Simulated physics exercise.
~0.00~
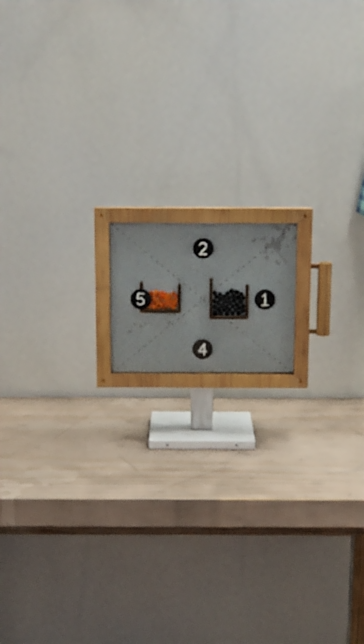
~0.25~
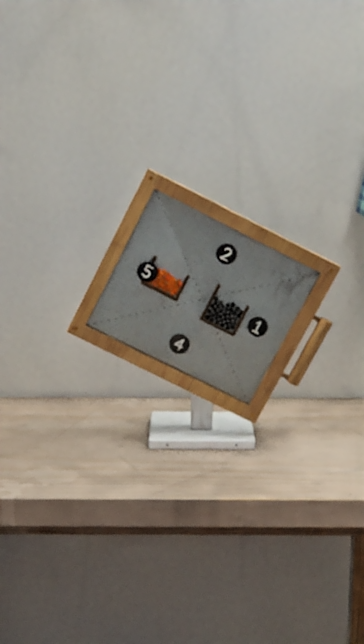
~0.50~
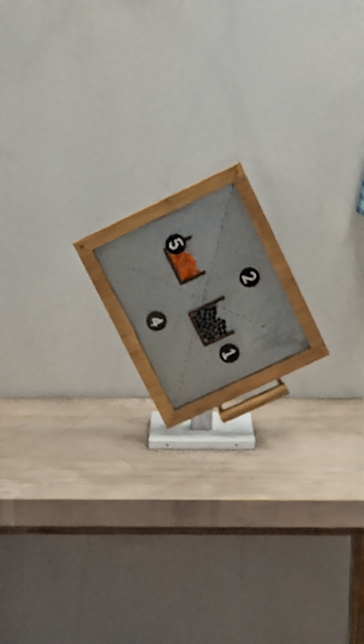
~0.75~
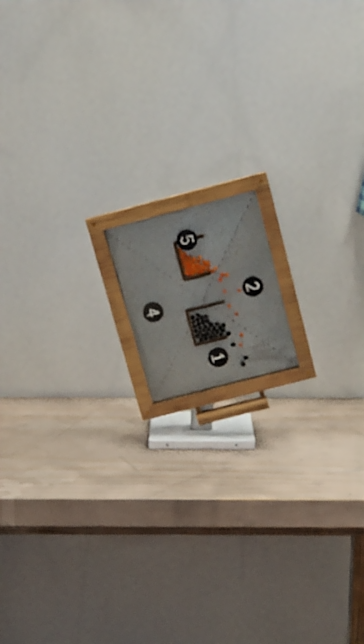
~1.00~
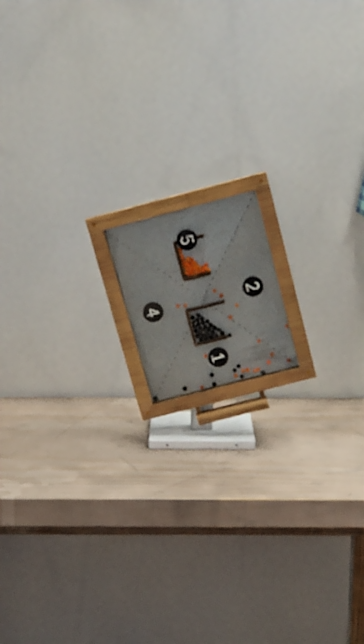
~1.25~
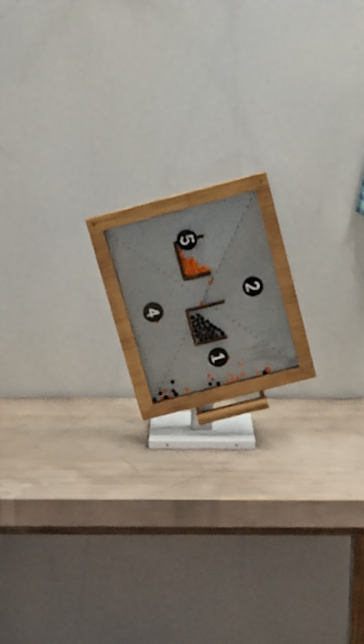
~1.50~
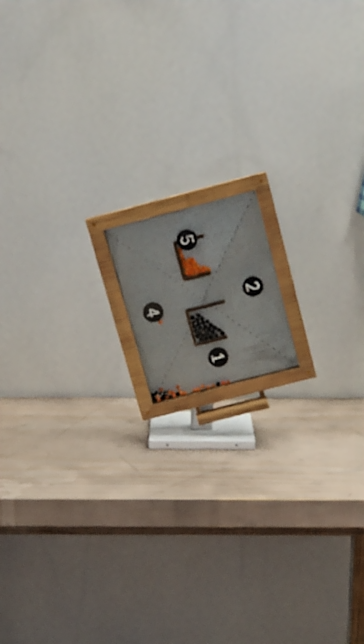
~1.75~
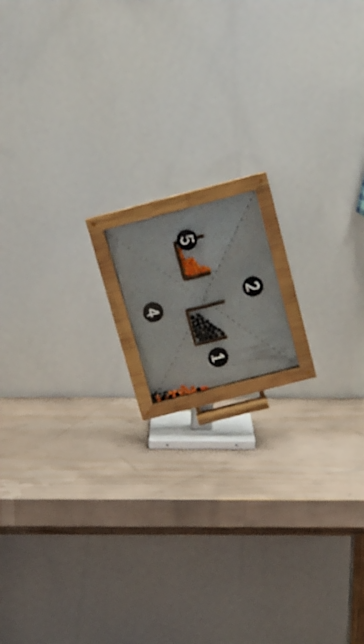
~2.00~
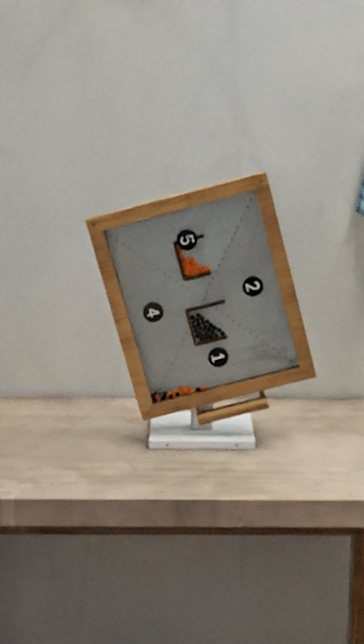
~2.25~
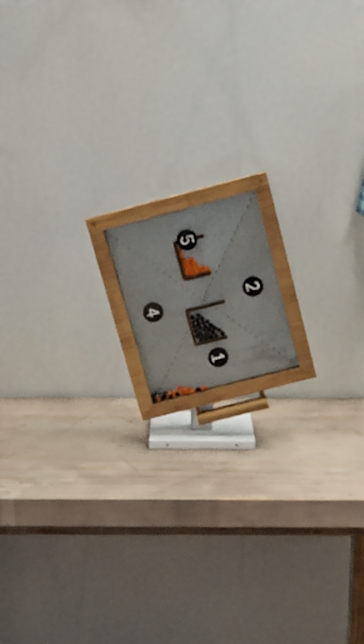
At first, a square wooden-framed case stands upright on a white base, with orange beads in a small tray on the left and black beads in another on the right. The case turns clockwise about its centre, tipping both trays onto their sides, until its handle is underneath. Orange and black beads spill out and drop toward the lower edge. The case stops turning, and the loose beads scatter along the frame, then slide left. They settle in the bottom left corner, while many orange and black beads remain in their tilted trays.
